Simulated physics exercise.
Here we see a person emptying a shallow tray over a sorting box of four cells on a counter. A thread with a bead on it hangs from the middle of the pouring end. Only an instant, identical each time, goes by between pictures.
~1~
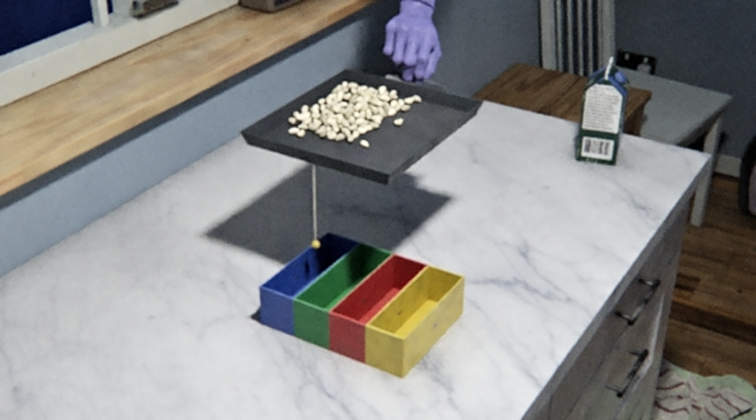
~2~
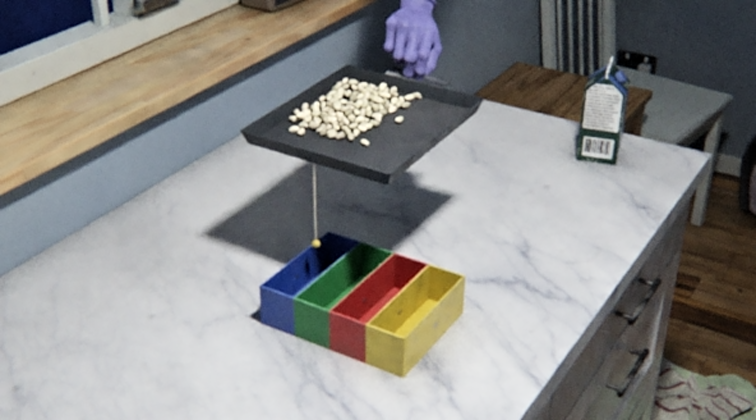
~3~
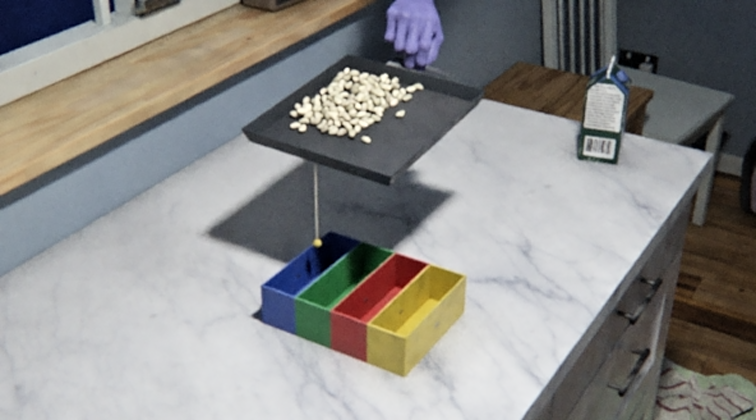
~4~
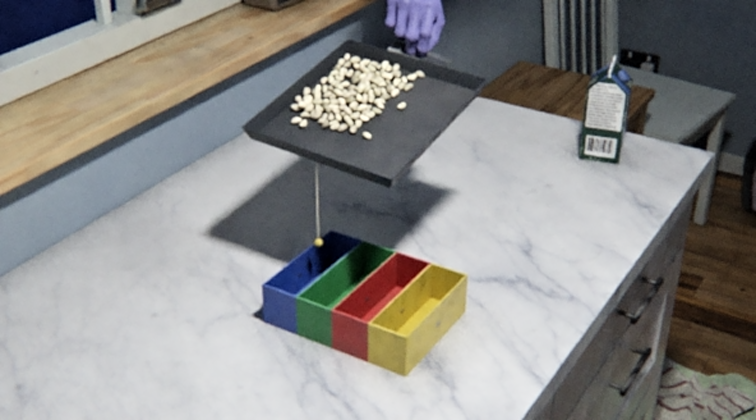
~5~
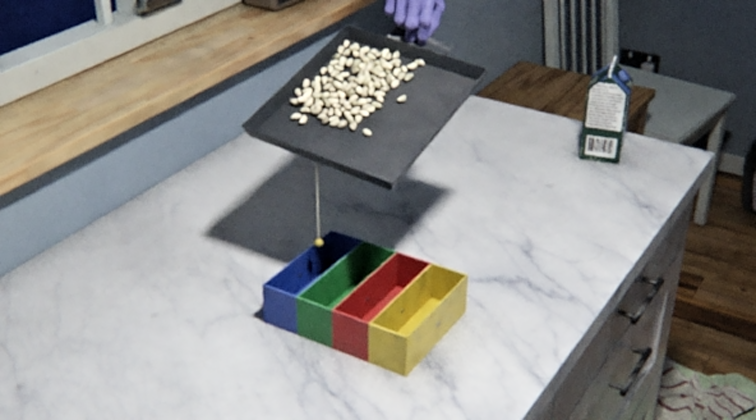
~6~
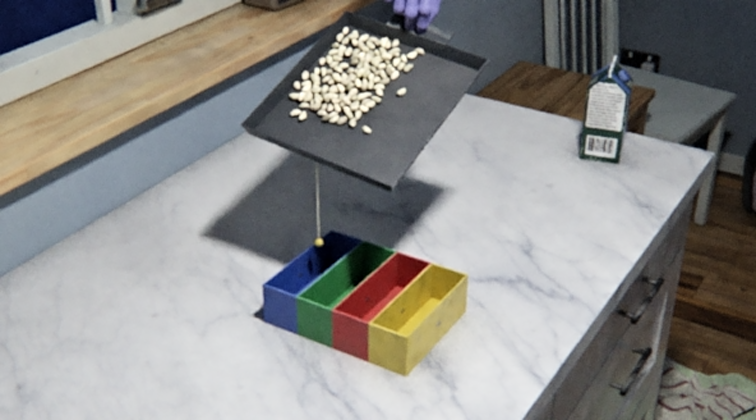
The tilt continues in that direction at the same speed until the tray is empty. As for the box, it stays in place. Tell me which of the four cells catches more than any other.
I would say the red cell.
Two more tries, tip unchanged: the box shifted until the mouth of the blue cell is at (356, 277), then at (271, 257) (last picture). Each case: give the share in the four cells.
Near 80 and 90 percent respectively.
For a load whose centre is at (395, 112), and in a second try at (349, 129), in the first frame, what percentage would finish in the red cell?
It would be roughly 60 per cent for the first and roughly 50 per cent for the second.
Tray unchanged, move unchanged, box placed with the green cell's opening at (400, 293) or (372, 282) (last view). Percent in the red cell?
0 and 20 %.
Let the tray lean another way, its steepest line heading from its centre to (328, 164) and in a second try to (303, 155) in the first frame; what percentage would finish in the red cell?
20 % and 0 %.
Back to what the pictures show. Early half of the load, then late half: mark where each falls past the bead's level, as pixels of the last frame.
I'd say close to (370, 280) at first and close to (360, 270) later on.
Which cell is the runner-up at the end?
Rank two - the cell in green.
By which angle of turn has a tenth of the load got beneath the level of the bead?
That happens at close to 70 degrees.
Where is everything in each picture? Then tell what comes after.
In the first picture, corners of the pouring end at (247, 131) and (387, 170), level; middle of the load at (350, 112), white beans; bead on its thread at (316, 245); blue cell at (277, 308); green cell at (312, 321); red cell at (348, 334); yellow cell at (385, 348).
In the second picture, corners of the pouring end at (248, 130) and (388, 170), level; middle of the load at (350, 109).
In the third picture, corners of the pouring end at (249, 128) and (389, 172), tipped barely, lowest at the right corner; middle of the load at (351, 103).
In the fourth picture, corners of the pouring end at (249, 126) and (390, 174), tipped a little, lowest at the right corner; middle of the load at (352, 94).
In the fifth picture, corners of the pouring end at (249, 124) and (390, 178), tipped clearly, lowest at the right corner; middle of the load at (352, 86).
In the sixth picture, corners of the pouring end at (248, 123) and (390, 181), tipped clearly, lowest at the right corner; middle of the load at (351, 78); blue cell at (280, 306); green cell at (315, 319); red cell at (351, 332); yellow cell at (388, 346).
Soon after the last picture, tray tipped steeply; most on the tray; a stray few in the red cell; a stray few in the green cell; about a quarter falling or outside the box.
A little later, tray tipped past a quarter turn; a small part on the tray; about a third in the red cell; about a quarter in the green cell; a small part in the yellow cell; a small part in the blue cell; about a quarter falling or outside the box.
Later still, tray tipped past a quarter turn; about half in the red cell; about a quarter in the green cell; a small part in the blue cell; a small part in the yellow cell; a stray few falling or outside the box.
At rest, tray tipped past a quarter turn; about half in the red cell; about a quarter in the green cell; a small part in the blue cell; a small part in the yellow cell; a stray few outside the box.
